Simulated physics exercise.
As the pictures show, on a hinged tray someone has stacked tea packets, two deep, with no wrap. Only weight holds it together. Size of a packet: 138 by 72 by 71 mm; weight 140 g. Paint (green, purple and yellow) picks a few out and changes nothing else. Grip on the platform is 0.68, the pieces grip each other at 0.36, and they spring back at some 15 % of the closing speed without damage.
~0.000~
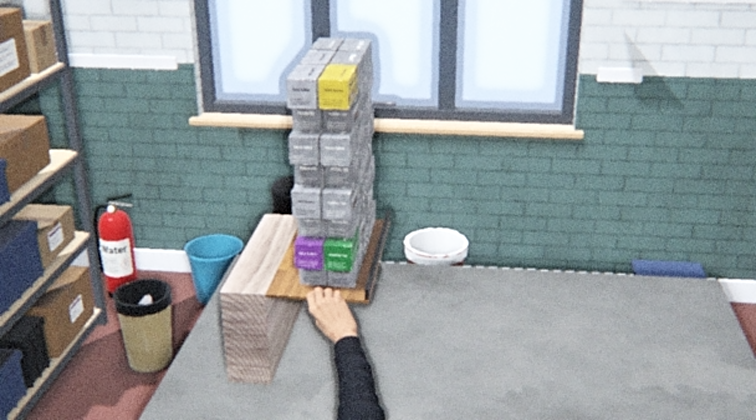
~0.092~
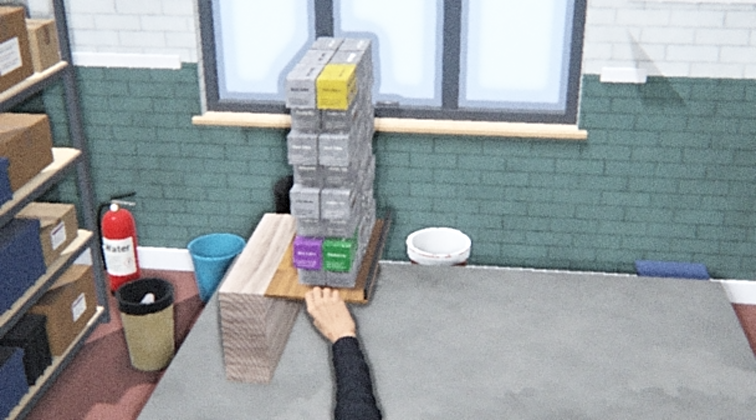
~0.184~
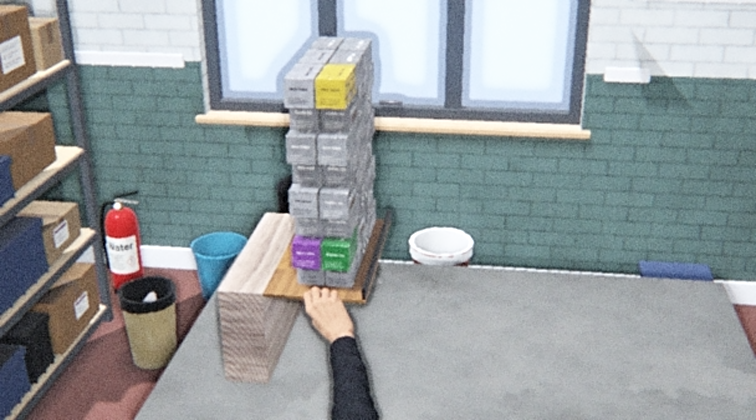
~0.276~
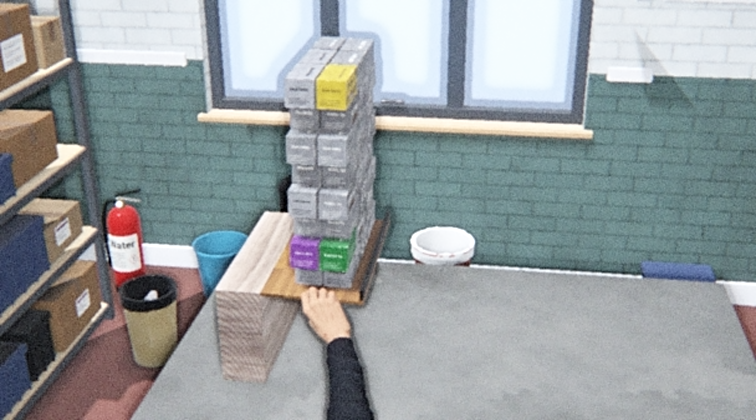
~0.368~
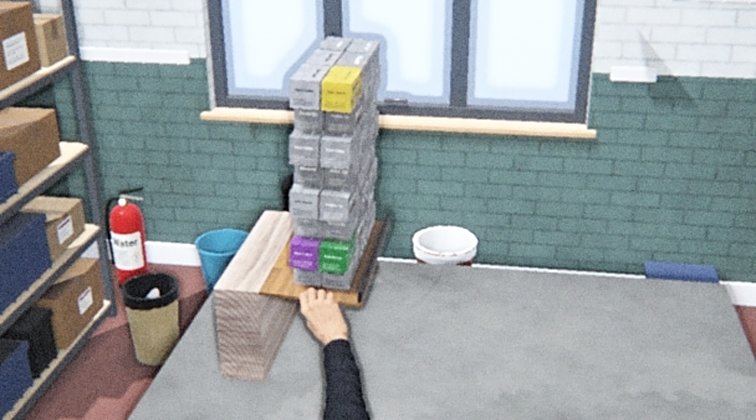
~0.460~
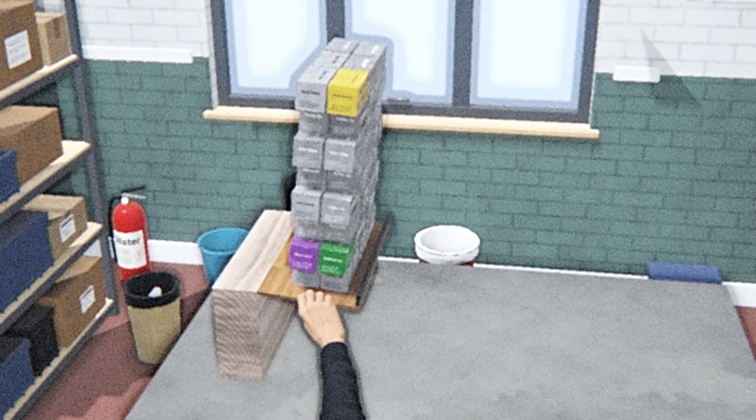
In a storeroom, a hand slightly tilts a wooden tray carrying a tall packet stack.
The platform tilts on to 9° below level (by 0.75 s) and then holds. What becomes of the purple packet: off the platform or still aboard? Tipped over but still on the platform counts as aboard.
That packet stays up there.
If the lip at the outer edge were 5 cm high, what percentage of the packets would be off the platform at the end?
Then 80 per cent.
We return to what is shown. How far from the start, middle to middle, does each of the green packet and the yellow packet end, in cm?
About: Green 40, yellow 106.
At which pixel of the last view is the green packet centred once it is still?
Around (411, 367).
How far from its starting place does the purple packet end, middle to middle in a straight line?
Some 8 cm.
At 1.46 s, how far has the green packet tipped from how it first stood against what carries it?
About 80°.
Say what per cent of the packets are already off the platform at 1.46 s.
At that moment 80 per cent.
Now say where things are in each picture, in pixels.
In the first picture (places mark the middle of the side facing us; the camera moves round a little; leans and shifts are taken against what carries them), platform's outer corner (366, 302) slope 0°; purple packet (308, 258); yellow packet (333, 95); green packet (338, 259); nothing disturbed.
The second picture shows platform's outer corner (365, 302) slope 0°; purple packet (307, 257).
The third picture shows platform's outer corner (364, 302) slope 0°; purple packet (305, 257).
The fourth picture shows platform's outer corner (361, 303) slope 1°; purple packet (303, 257).
The fifth picture shows platform's outer corner (359, 305) slope 3°; purple packet (303, 258).
The sixth picture shows platform's outer corner (357, 309) slope 5°; purple packet (303, 259); yellow packet (343, 100); green packet (332, 263); nothing disturbed.
After 0.80 s, slope 9°; none of the 48 packets off the platform, 48 disturbed; purple packet leaning 4°; yellow packet leaning 4°.
After 1.06 s, slope 9°; 21 of the 48 packets off the platform; purple packet leaning 22°; green packet leaning 22°.
After 1.26 s, slope 9°; 39 of the 48 packets off the platform; purple packet leaning 45°; green packet leaning 59°, 56 mm lower.
After 1.46 s, slope 9°; 39 of the 48 packets off the platform; purple packet leaning 45°; green packet on its side.
By the end (2.2 s), slope 9°; 39 of the 48 packets off the platform; purple packet leaning 45°; yellow packet on its side; green packet on its side. As the last picture would show them, middles, purple packet near (332, 258), yellow packet near (606, 385).
